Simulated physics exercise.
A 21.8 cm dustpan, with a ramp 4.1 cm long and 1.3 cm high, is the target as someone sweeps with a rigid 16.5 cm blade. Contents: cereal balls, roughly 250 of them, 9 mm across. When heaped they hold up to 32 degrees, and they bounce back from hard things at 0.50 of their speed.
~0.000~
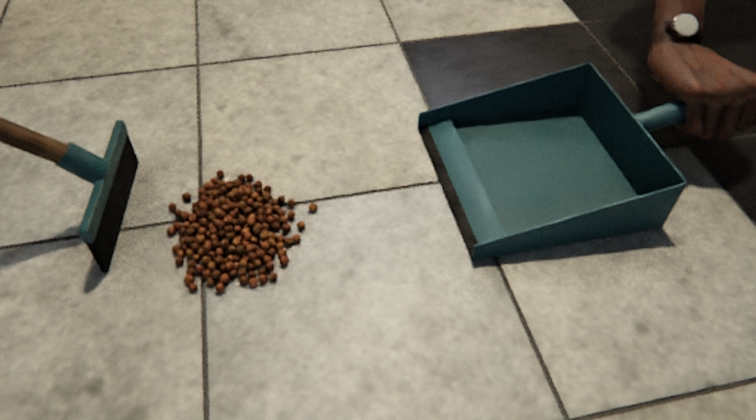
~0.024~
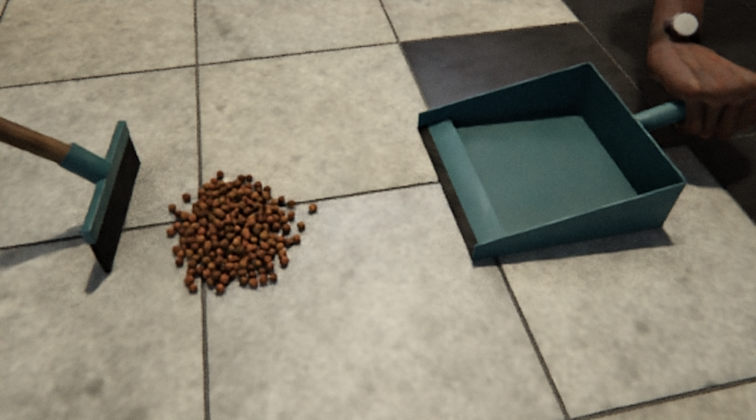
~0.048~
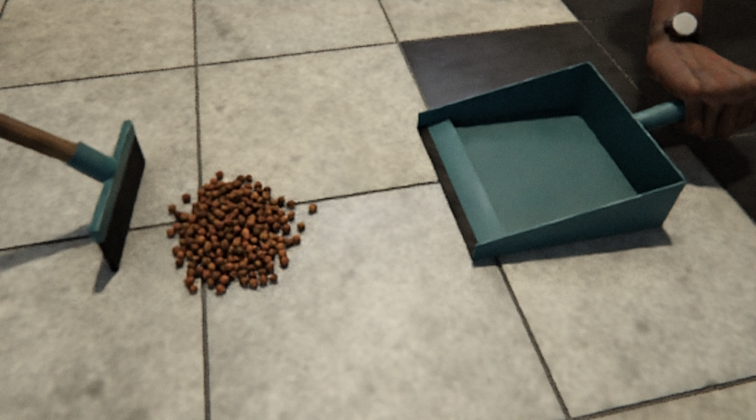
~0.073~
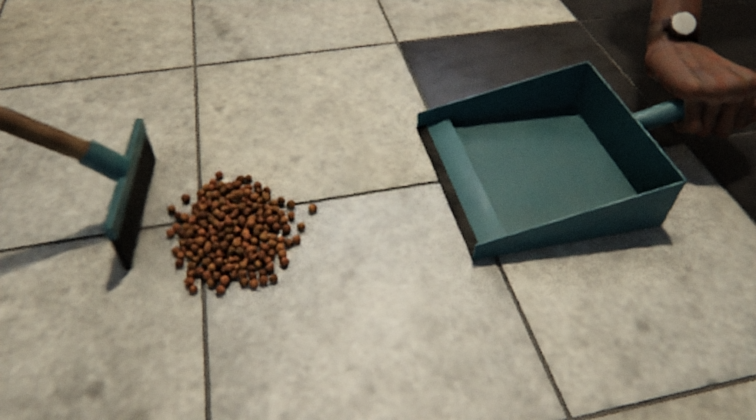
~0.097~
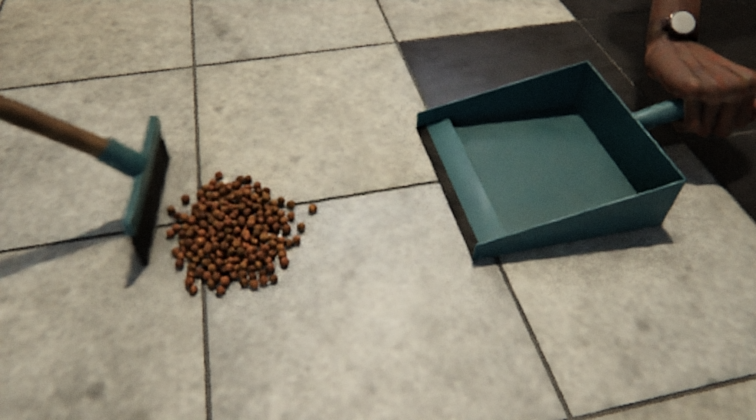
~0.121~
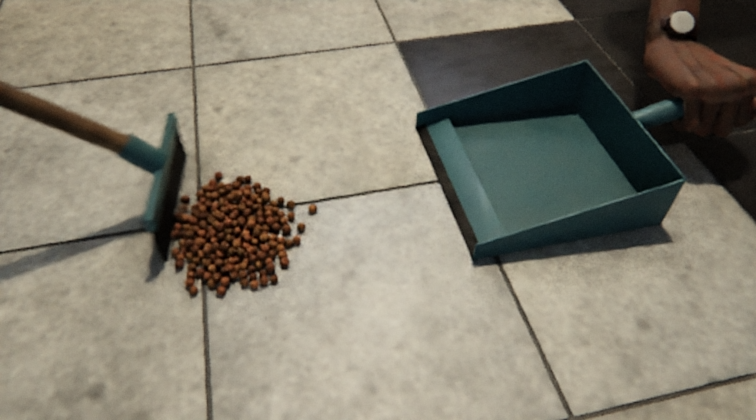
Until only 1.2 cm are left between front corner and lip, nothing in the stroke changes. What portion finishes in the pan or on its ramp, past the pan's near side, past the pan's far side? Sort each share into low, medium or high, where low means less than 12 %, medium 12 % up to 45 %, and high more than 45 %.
Shares - pan: Medium, near side: Low, far side: Low.
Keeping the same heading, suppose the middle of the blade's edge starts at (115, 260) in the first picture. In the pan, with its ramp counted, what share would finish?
45 per cent, roughly.
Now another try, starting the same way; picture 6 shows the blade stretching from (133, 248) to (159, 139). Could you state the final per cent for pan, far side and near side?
That ends as pan 20, far 0, and near 45.
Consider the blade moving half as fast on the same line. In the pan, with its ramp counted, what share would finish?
I'd put it at roughly 15 per cent.
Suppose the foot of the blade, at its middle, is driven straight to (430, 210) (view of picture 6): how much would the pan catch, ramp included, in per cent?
Roughly 40 percent.
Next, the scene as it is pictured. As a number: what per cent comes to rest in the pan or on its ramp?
Result: Roughly 25 %.
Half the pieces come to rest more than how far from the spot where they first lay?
I'd say close to 20 cm.
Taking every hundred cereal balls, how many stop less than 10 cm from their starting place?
About 30 %.
After 0.29 s, middle of the blade 16 cm from the lip; 0 % over the lip, far side 0 %, near side 0 %.
After 0.41 s, middle of the blade 6 cm from the lip; 0 % over the lip, far side 0 %, near side 5 %.
After 0.65 s, middle of the blade 2 cm from the lip; 25 % over the lip, far side 0 %, near side 5 %.
At rest (1.1 s), pan 25 %, near side 5 %, far side 0 %, in front of the lip or behind the blade 70 %.
